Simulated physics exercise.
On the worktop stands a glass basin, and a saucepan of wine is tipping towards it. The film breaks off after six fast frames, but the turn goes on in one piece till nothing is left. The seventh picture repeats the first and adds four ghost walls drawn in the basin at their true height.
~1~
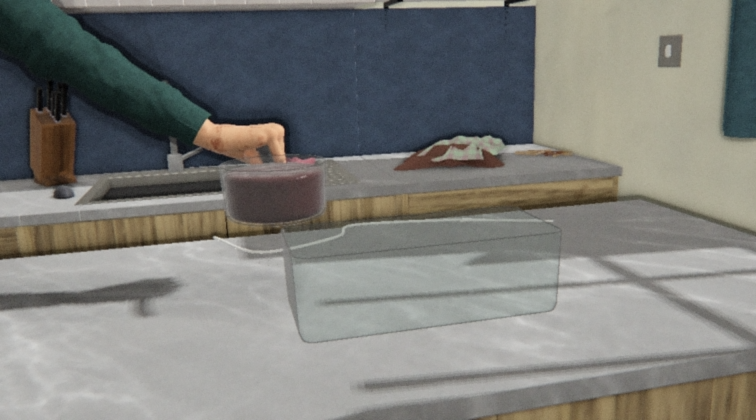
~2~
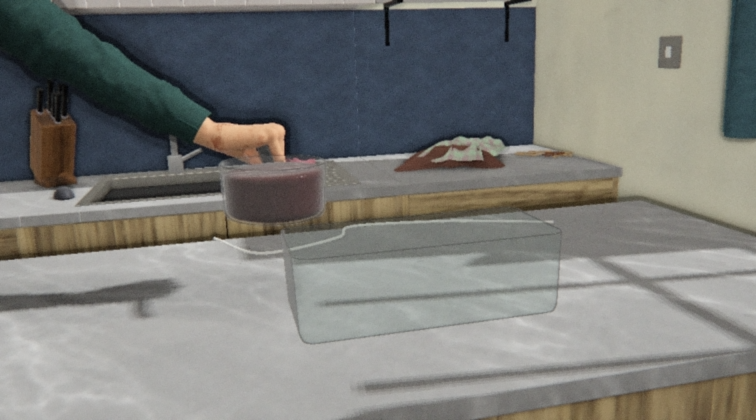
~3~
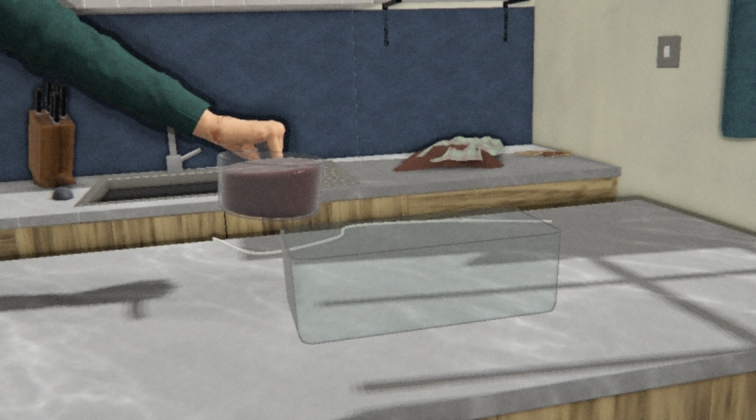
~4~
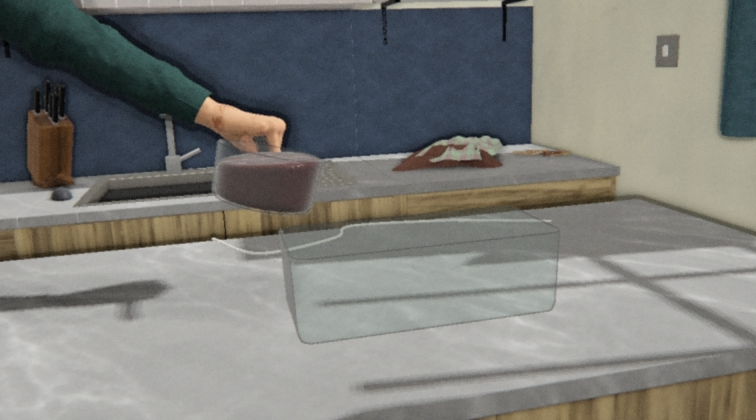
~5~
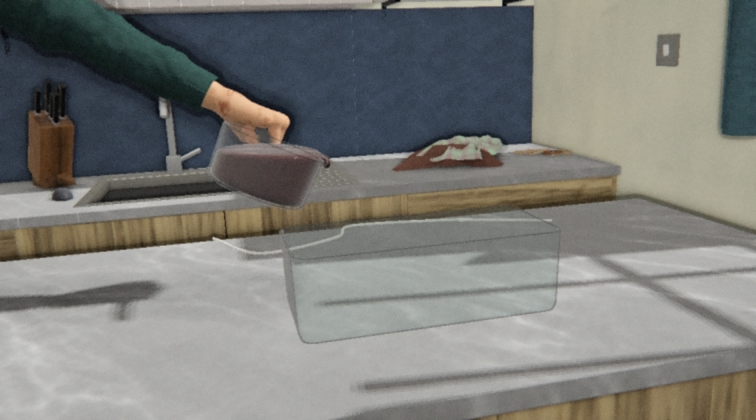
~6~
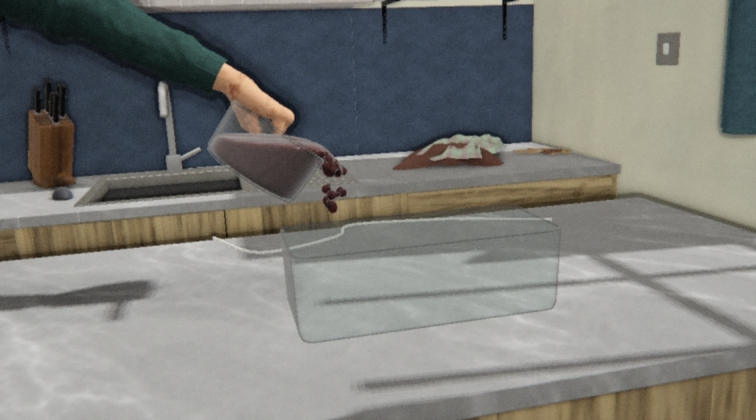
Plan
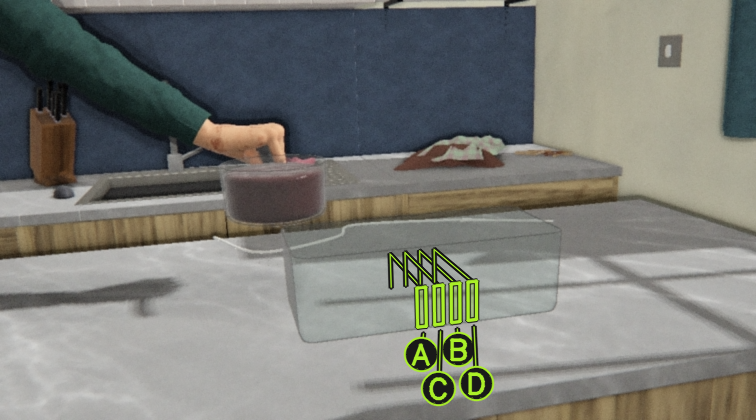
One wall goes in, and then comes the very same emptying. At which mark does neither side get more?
Place A.
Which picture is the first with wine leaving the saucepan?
Picture 5.
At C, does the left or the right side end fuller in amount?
The left one.
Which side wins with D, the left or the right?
More ends on the left.
On the marked copy, A at (423, 333); B at (457, 328); C at (440, 331); D at (474, 326).
For place A, about 48 % ends left of the wall and 50 % right of it.
For place B, about 96 % ends left of the wall and 2 % right of it.
For place C, about 86 % ends left of the wall and 13 % right of it.
For place D, about 95 % ends left of the wall and 4 % right of it.
